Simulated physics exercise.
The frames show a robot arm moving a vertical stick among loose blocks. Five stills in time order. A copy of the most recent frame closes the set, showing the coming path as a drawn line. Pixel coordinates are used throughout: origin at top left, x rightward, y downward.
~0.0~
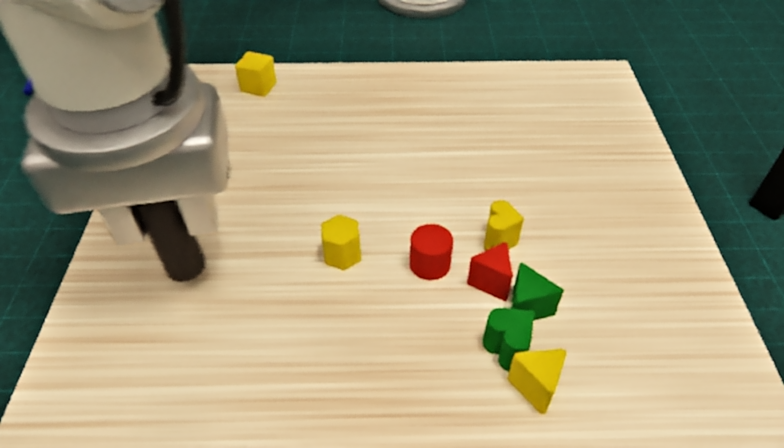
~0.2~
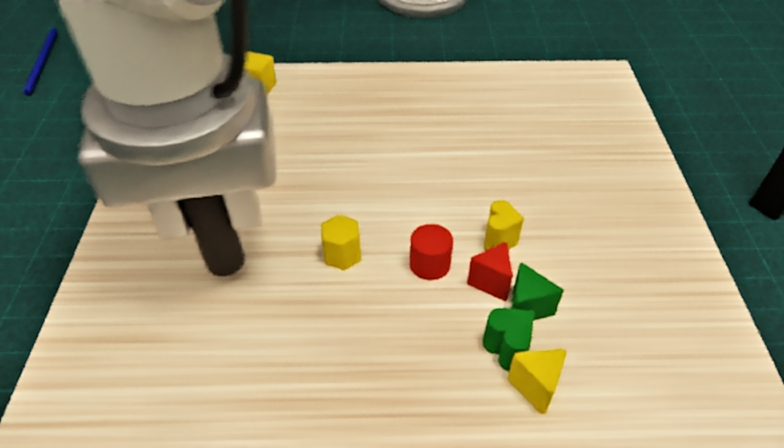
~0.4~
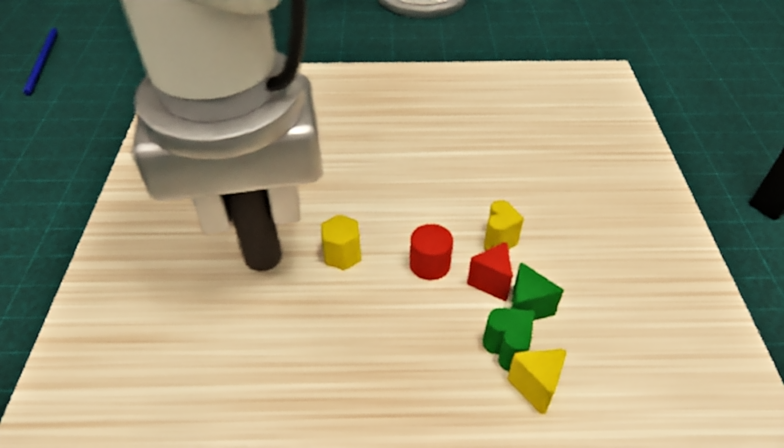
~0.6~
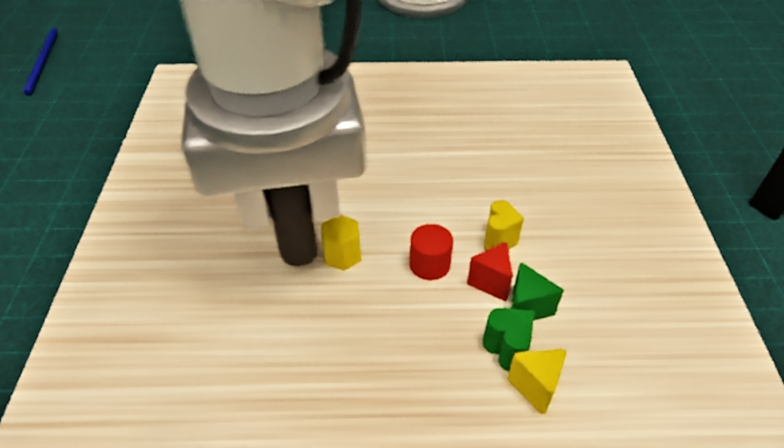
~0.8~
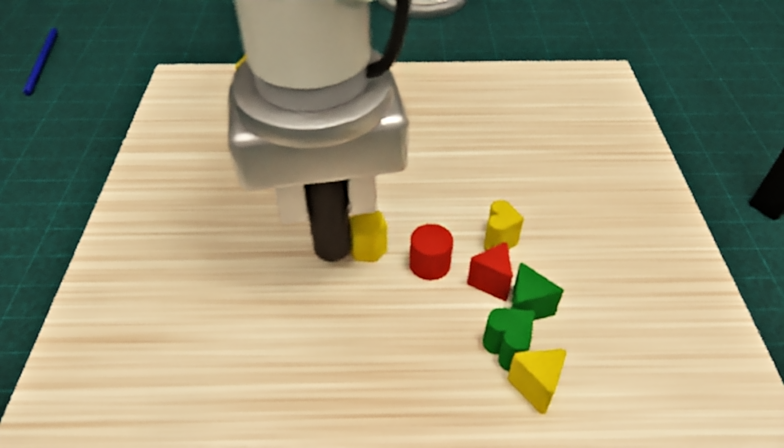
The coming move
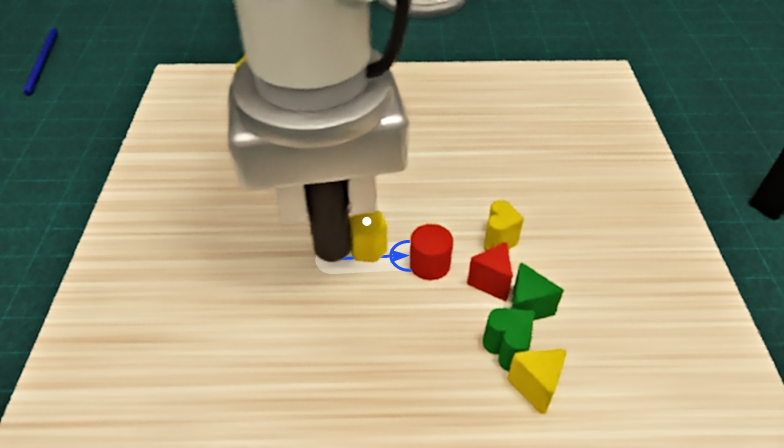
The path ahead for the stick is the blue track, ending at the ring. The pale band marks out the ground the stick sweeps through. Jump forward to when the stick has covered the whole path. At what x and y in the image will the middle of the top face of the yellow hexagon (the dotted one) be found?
It sits at (429, 204).
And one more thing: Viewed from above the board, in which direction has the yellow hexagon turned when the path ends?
Answer: Against the clock.
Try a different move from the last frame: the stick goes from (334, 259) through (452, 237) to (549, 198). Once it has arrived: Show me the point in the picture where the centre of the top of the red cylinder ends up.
At (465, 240).
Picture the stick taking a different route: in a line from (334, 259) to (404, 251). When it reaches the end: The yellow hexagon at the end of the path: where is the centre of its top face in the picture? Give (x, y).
When the path ends, it will be at (431, 204).
Drawn move, straight from (334, 259) to (409, 256); the dot is on the yellow hexagon.
The first path, step by step. Halfway along, stick at (372, 245); yellow hexagon at (403, 213), turned 25° anticlockwise.
At the end, stick at (410, 244); yellow hexagon at (429, 204), turned 55° anticlockwise; red cylinder at (449, 240); red three-sided block still.
